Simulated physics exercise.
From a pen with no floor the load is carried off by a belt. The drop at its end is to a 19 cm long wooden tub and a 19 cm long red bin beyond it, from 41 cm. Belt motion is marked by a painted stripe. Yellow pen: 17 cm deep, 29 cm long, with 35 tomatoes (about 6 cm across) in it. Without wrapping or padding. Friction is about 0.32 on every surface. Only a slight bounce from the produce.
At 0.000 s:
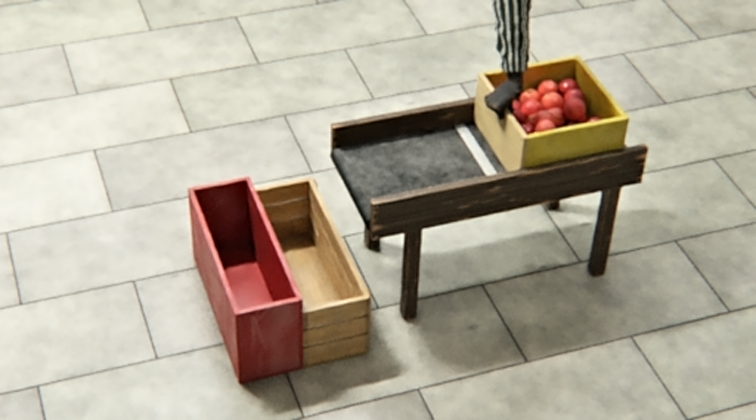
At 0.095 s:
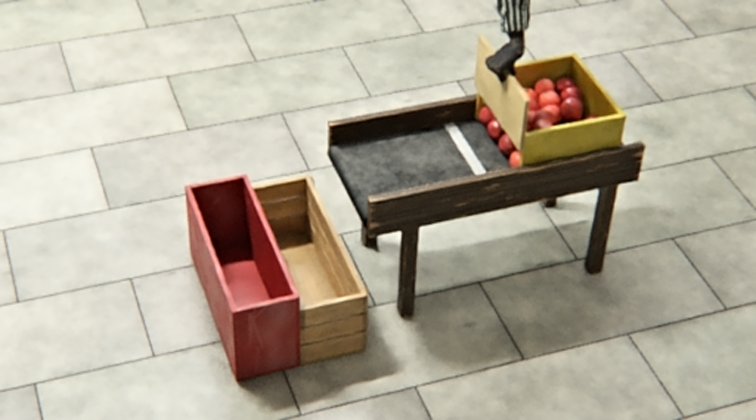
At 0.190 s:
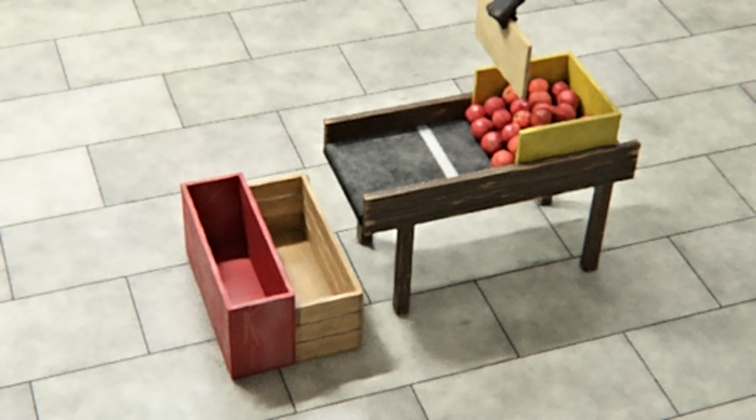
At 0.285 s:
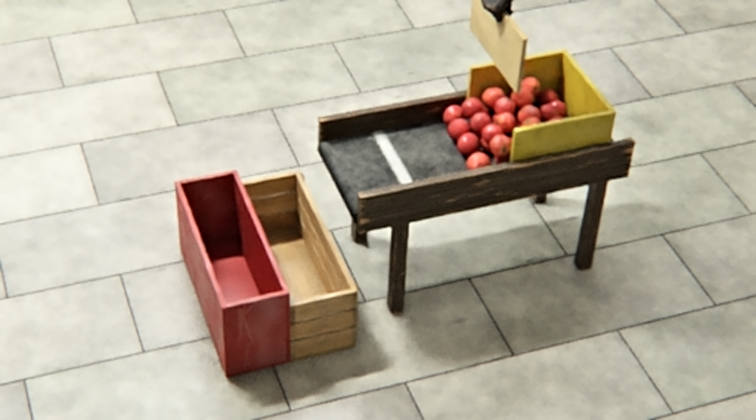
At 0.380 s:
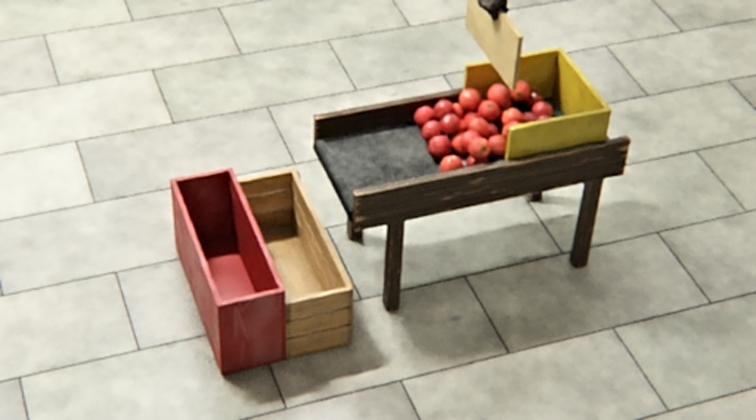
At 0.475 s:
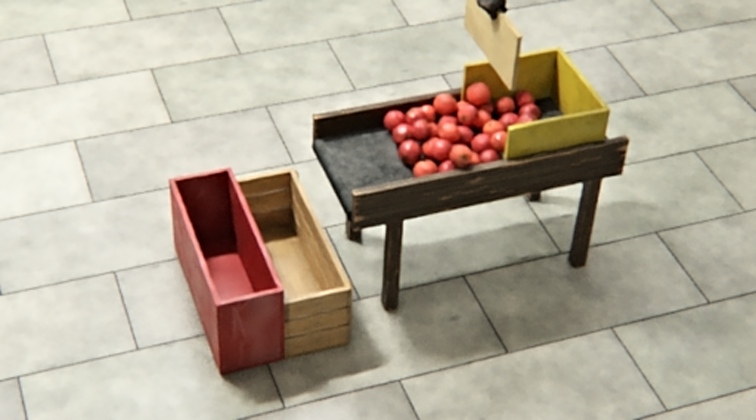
To begin with, a dark gripper on a striped arm lifts the end panel of a yellow pen full of tomatoes on a dark-sided belt. The tomatoes then ride left out of the pen with the moving belt, spreading across its middle, while the red bin and wooden tub below stay empty.
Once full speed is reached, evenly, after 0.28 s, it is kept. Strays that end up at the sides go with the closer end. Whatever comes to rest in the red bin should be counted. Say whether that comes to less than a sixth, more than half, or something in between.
Under one sixth goes there.
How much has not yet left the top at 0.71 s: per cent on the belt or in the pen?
About 90 %.
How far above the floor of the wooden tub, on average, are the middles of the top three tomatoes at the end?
Around 13 centimetres.
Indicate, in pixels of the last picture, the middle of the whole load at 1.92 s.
Look around pixel (283, 271).
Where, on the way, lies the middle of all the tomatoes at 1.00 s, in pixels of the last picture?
I'd put the middle close to (296, 193) in the last view.
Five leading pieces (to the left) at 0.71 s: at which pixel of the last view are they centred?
Roughly at (324, 160).
After 0.71 s, 3 still in the yellow pen, 28 on the belt and 4 in the air.
After 1.00 s, 6 in the wooden tub, 2 in the red bin, 12 on the belt and 15 in the air.
After 1.40 s, 26 in the wooden tub, 3 in the red bin, 2 on the belt and 4 in the air.
When it is over (at 1.92 s), 32 in the wooden tub and 3 in the red bin. Asked share, 3 of 35, 9 per cent.
